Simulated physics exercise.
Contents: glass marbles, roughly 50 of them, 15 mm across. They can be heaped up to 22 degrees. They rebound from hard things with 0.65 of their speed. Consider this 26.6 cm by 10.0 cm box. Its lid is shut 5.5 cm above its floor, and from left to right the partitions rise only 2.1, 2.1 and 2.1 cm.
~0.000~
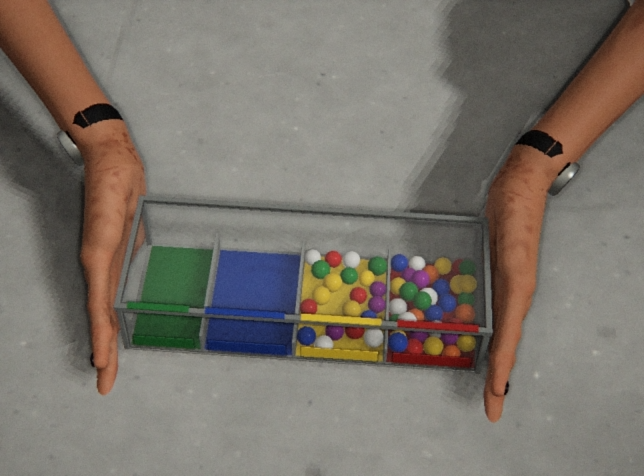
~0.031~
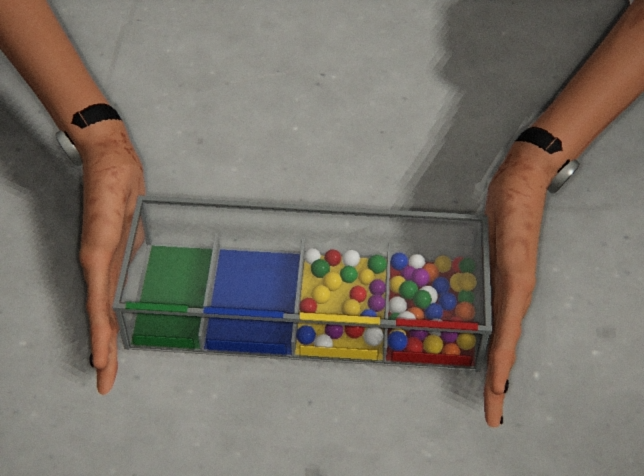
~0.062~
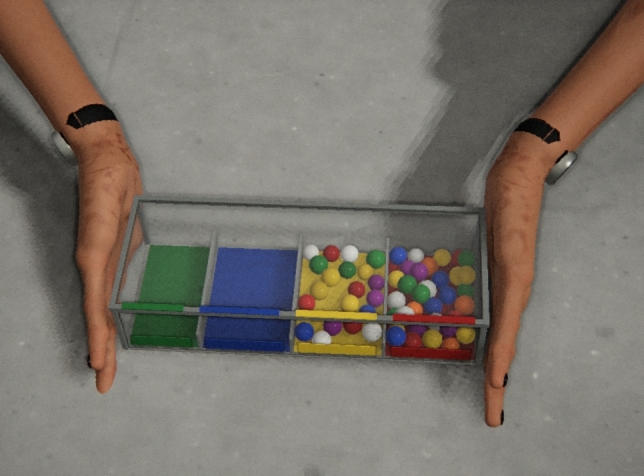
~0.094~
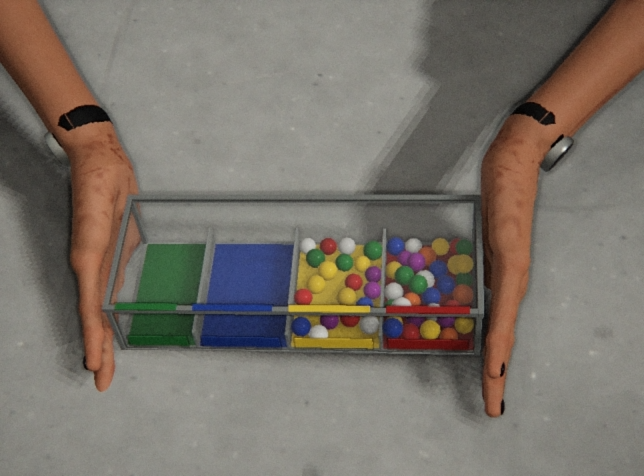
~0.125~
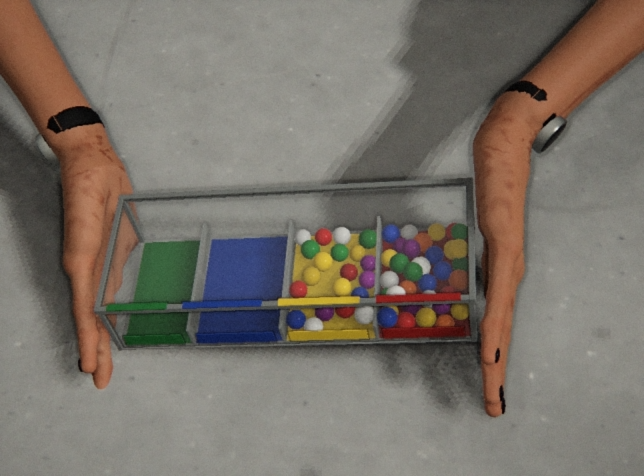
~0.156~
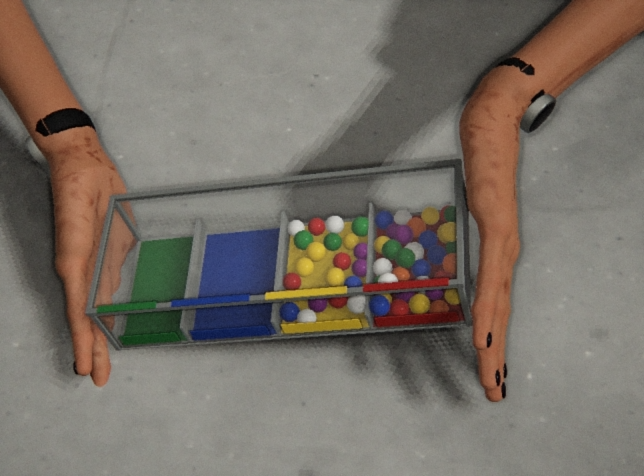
Above a grey floor, two hands gradually tilt a clear box of colourful balls leftward.
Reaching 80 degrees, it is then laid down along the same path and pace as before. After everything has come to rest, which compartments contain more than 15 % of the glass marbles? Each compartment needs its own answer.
Red compartment: Not more than 15 %, blue compartment: More than 15 %, green compartment: More than 15 %, yellow compartment: More than 15 %.
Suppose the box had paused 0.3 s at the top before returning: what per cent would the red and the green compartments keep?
Then, in per cent: Red 0, green 70.
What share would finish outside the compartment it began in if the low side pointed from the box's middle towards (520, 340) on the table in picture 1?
Roughly 20 percent of them.
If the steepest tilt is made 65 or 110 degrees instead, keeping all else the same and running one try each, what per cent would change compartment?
First try: Around 45 %; second try: Around 100 %.
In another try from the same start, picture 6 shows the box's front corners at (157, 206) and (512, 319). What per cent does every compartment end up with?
The compartments end with red 90 per cent, blue 0 per cent, green 0 per cent and yellow 10 per cent.
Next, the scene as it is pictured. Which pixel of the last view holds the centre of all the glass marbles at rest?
Once everything settles, the centre is around (214, 303).
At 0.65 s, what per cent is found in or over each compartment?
Red 45 %, blue 0 %, green 0 %, yellow 55 %.
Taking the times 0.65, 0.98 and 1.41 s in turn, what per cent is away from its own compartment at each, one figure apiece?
Estimates: 15 / 85 / 85.
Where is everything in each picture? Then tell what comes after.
The first picture shows box tilt 0 degrees, front corners at (120, 305) and (486, 330); red 60 %, yellow 40 %.
The second picture shows box tilt 1 degrees, front corners at (119, 305) and (485, 328).
The third picture shows box tilt 3 degrees, front corners at (115, 306) and (483, 321).
The fourth picture shows box tilt 6 degrees, front corners at (109, 307) and (478, 311), lowest corner left front.
The fifth picture shows box tilt 10 degrees, front corners at (101, 308) and (470, 296), lowest corner left front.
The sixth picture shows box tilt 15 degrees, front corners at (92, 310) and (458, 281), lowest corner left front; red 60 %, yellow 40 %. The box's pace is about 155 degrees a second.
Then, at 0.65 s, tilt 80 degrees; red 45 %, yellow 55 %.
After 0.98 s, tilt 34 degrees; red 5 %, blue 35 %, green 40 %, yellow 25 %.
After 1.41 s, tilt 0 degrees; red 5 %, blue 35 %, green 40 %, yellow 25 %.
In the end, at 2.1 s, red 5 %, blue 35 %, green 40 %, yellow 25 %.
